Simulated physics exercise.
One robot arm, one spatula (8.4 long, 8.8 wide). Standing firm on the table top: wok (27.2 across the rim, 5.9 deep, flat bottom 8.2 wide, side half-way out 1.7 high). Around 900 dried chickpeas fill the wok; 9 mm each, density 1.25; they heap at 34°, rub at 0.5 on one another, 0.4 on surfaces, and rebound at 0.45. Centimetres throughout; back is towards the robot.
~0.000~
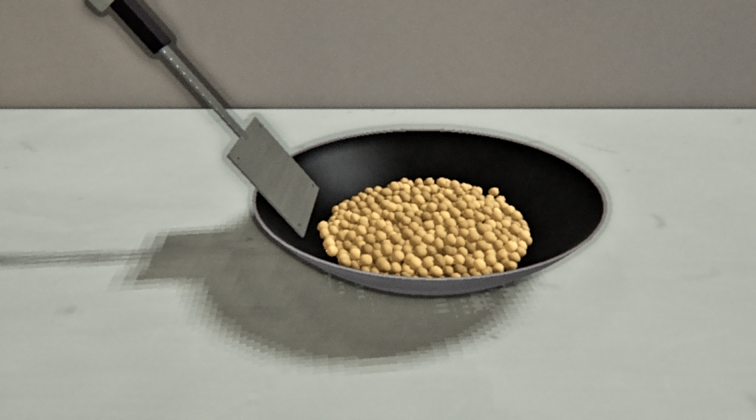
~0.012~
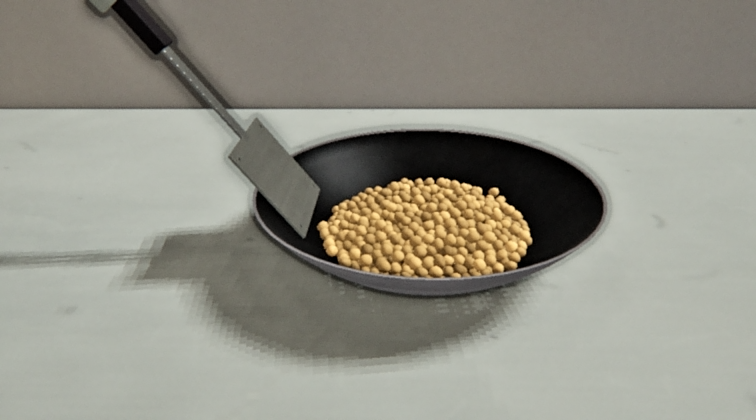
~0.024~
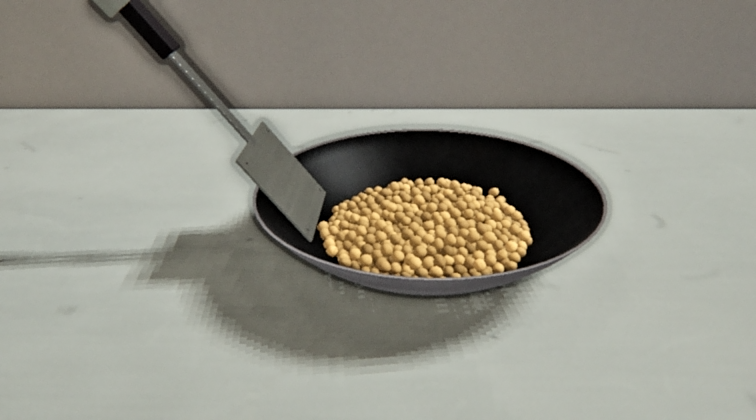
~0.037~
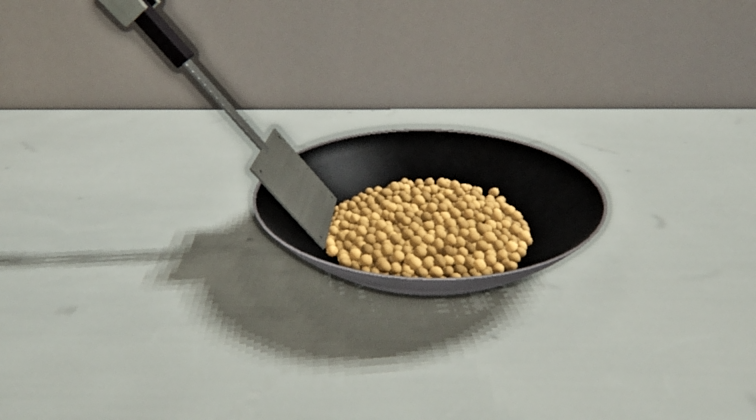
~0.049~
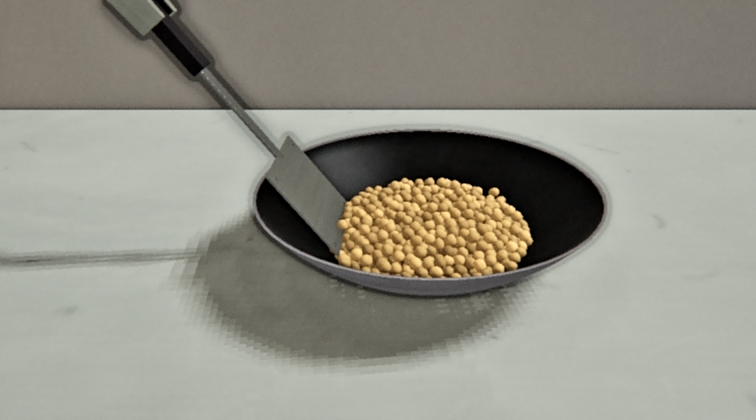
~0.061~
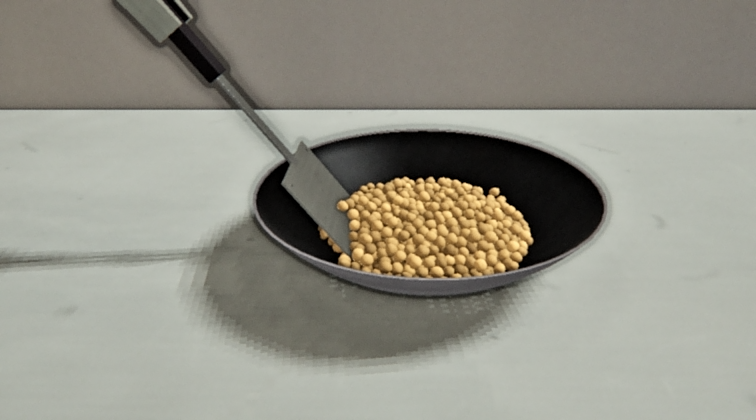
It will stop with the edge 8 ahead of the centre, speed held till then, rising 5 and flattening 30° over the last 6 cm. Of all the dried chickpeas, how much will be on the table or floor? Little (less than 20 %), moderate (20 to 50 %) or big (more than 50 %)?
On the table or floor the share is moderate, 20 to 50 %.
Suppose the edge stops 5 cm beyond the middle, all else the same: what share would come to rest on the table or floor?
In that case some 10 per cent.
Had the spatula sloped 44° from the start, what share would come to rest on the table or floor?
In that case some 25 per cent.
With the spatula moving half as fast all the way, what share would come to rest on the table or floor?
It would be near 5 per cent.
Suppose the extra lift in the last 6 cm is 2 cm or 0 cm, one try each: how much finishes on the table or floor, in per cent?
About 25 and 15 per cent.
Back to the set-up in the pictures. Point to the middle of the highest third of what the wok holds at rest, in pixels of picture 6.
At about (526, 218).
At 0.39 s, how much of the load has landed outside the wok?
Some 15 per cent.
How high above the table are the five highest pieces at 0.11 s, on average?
Roughly 8 cm.
By 0.11 s, sloping 53°, highest piece 11 above the table; 900 in the wok.
By 0.16 s, sloping 44°, highest piece 14 above the table; 899 in the wok, 1 on the blade or in flight.
By 0.39 s, sloping 23°, highest piece 10 above the table; 615 in the wok, 128 on the table or floor, 157 on the blade or in flight.
By 1.44 s, sloping 23°, highest piece 6 above the table; 615 in the wok, 285 on the table or floor.
Final count, 615 in the wok, 285 on the table or floor. That is 32 % on the table or floor.
